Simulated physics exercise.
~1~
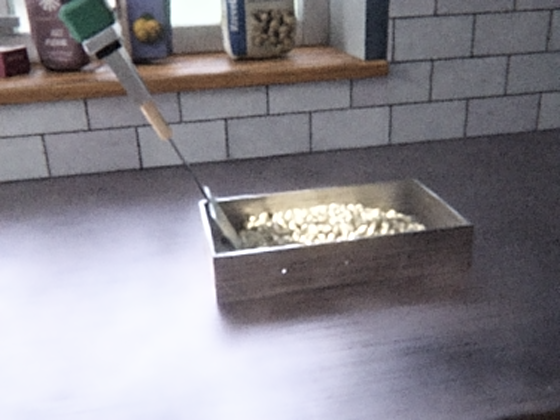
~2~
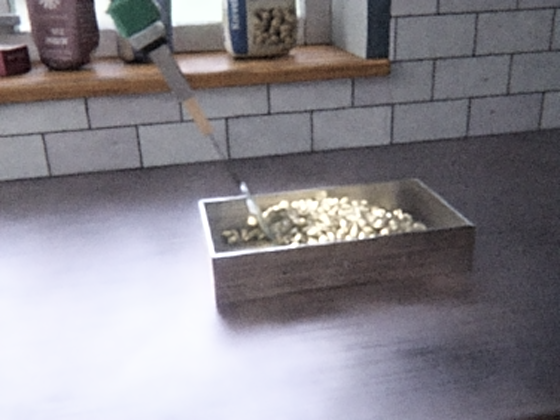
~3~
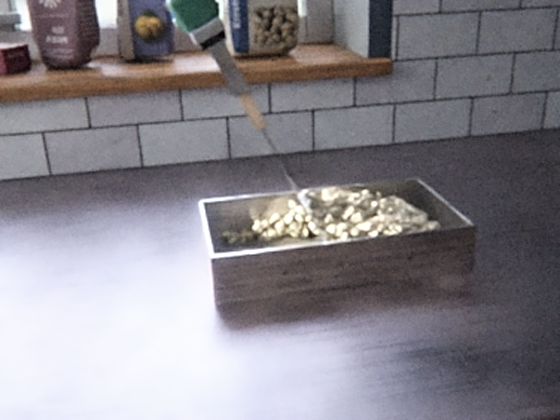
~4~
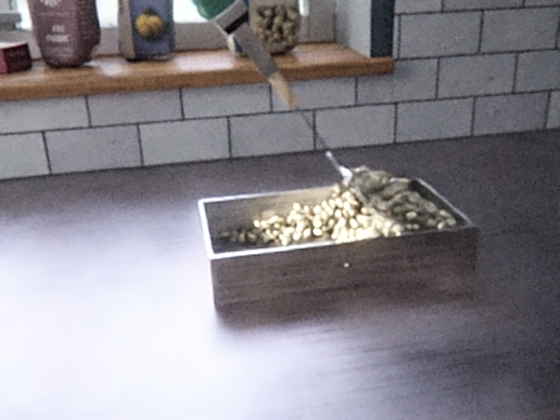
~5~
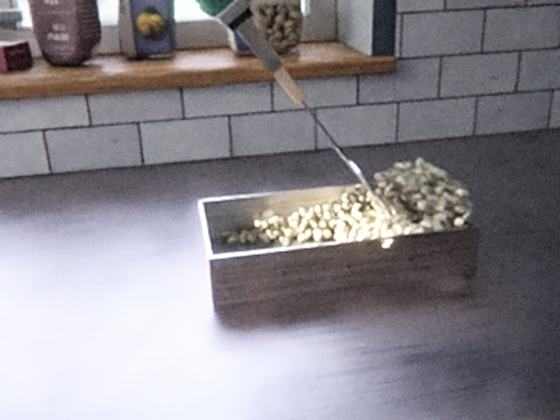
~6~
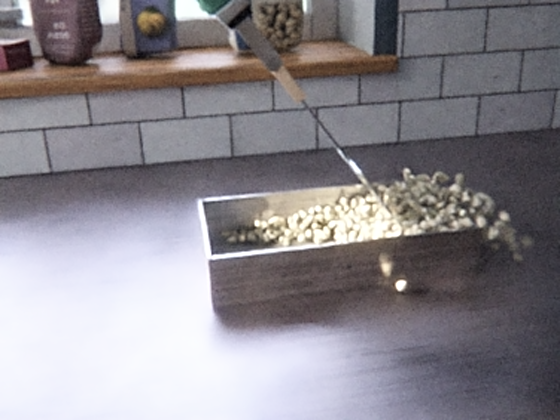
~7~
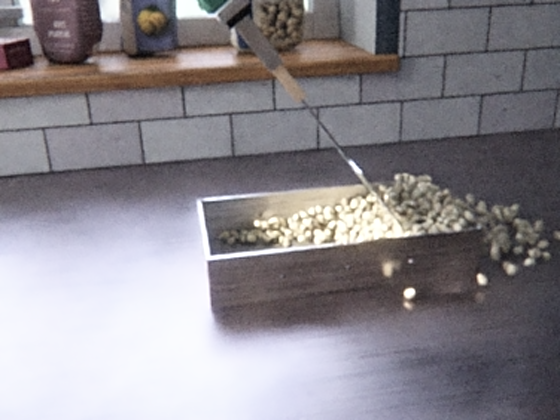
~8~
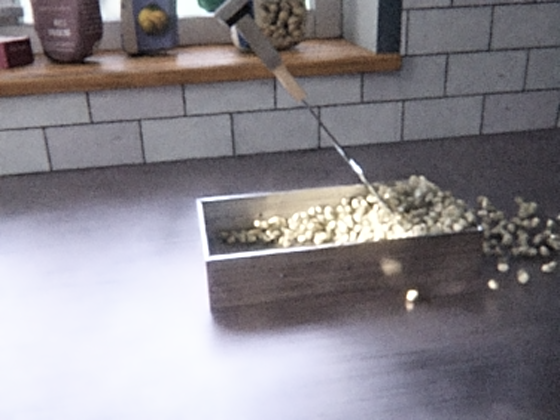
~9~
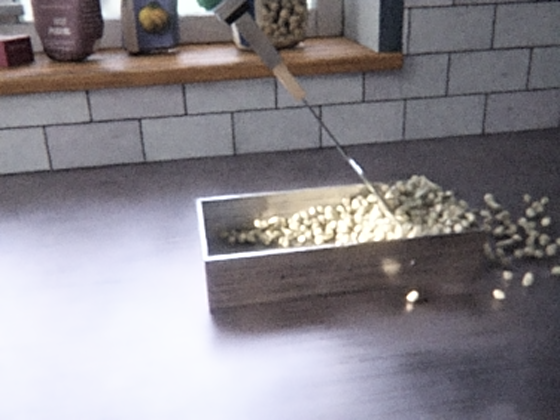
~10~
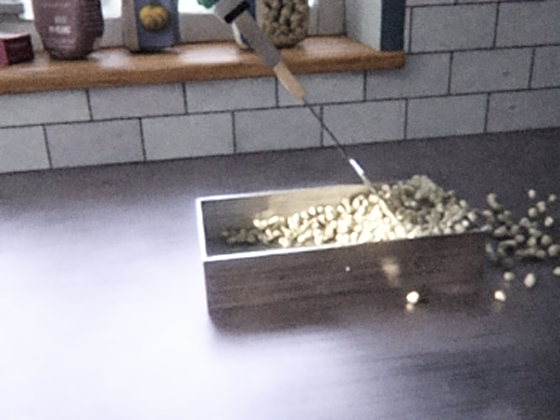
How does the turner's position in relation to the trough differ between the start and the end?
At the start the turner's blade is at the left end of the trough. By the end it is well to the right and a little higher, resting against the beans heaped toward the right end.
